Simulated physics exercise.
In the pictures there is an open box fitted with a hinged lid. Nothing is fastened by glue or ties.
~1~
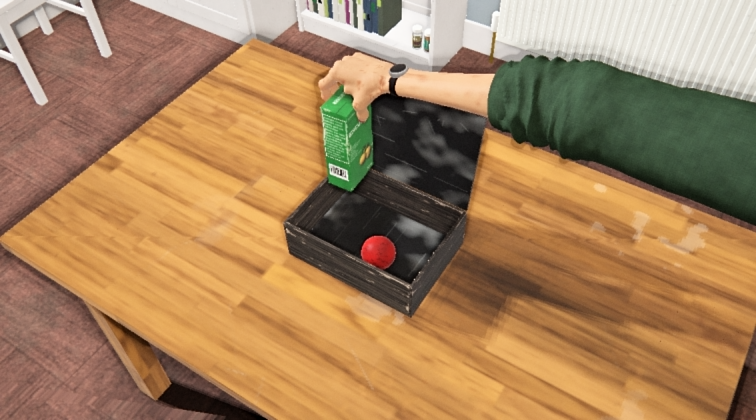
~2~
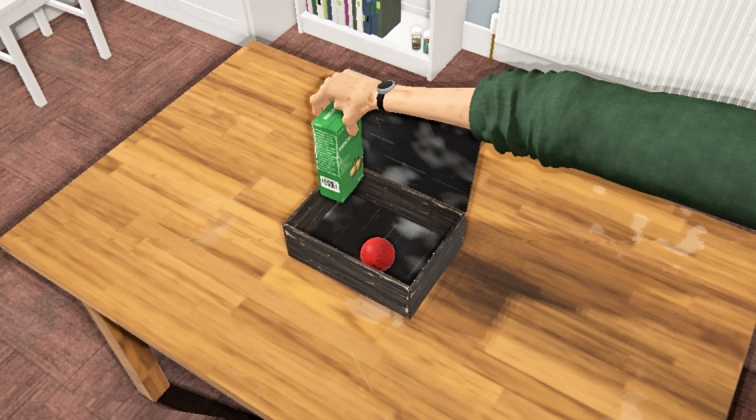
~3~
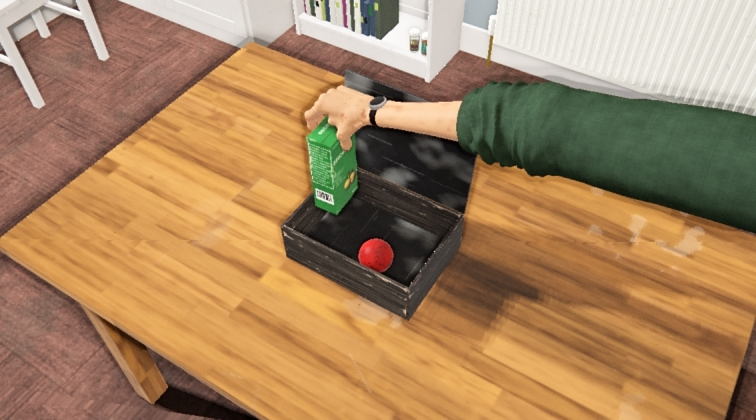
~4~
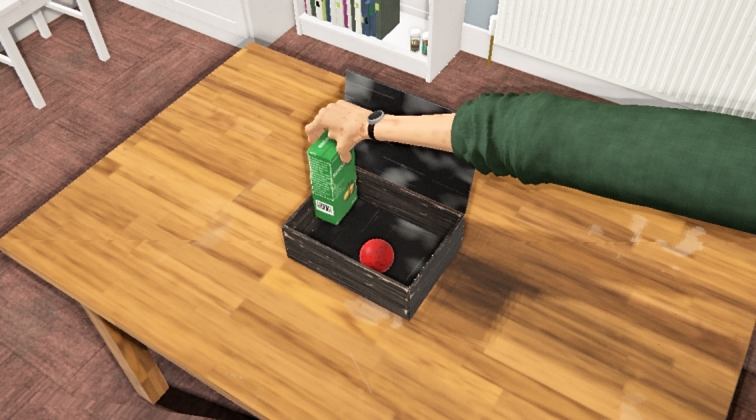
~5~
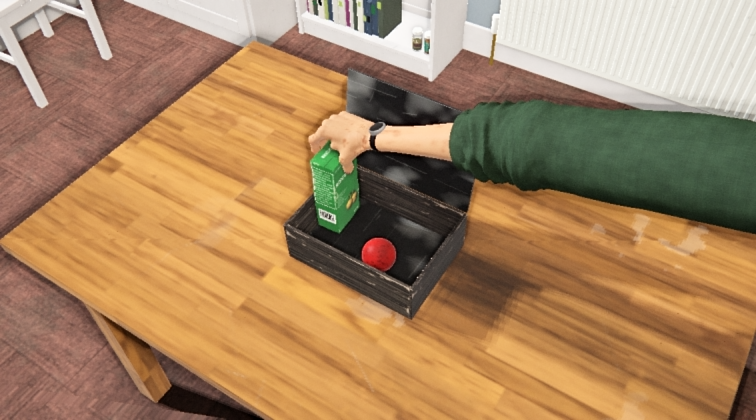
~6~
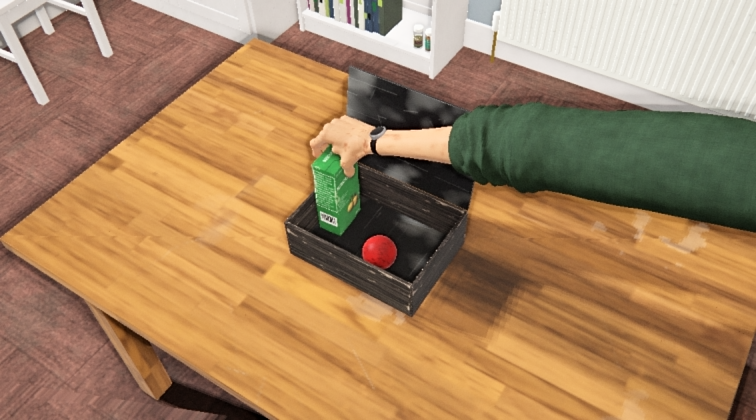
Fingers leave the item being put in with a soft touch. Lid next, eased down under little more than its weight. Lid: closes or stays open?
Stays open.
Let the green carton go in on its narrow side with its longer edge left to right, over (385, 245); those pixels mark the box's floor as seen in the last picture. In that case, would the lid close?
After that, the lid lies down snugly.
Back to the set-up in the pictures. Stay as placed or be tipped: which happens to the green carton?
The green carton stays as it was set.
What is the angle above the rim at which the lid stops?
Some 65 degrees above the rim, more or less.
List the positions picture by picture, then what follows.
In the first picture, still above its spot; green carton (349, 138); red ball (379, 253).
In the second picture, still above its spot; green carton (339, 151); red ball (378, 255).
In the third picture, still above its spot; green carton (334, 165); red ball (376, 256).
In the fourth picture, still above its spot; green carton (333, 177); red ball (377, 256).
In the fifth picture, still above its spot; green carton (336, 186); red ball (379, 255).
In the sixth picture, put in, still held; green carton (338, 189); red ball (380, 253).
Then, 1.20 s on from there, lid starting down.
Then, 1.50 s on from there, lid 73° above the rim.
In the end, lid 63° above the rim; both unmoved. At the end, from the last picture's camera, green carton near (337, 191).
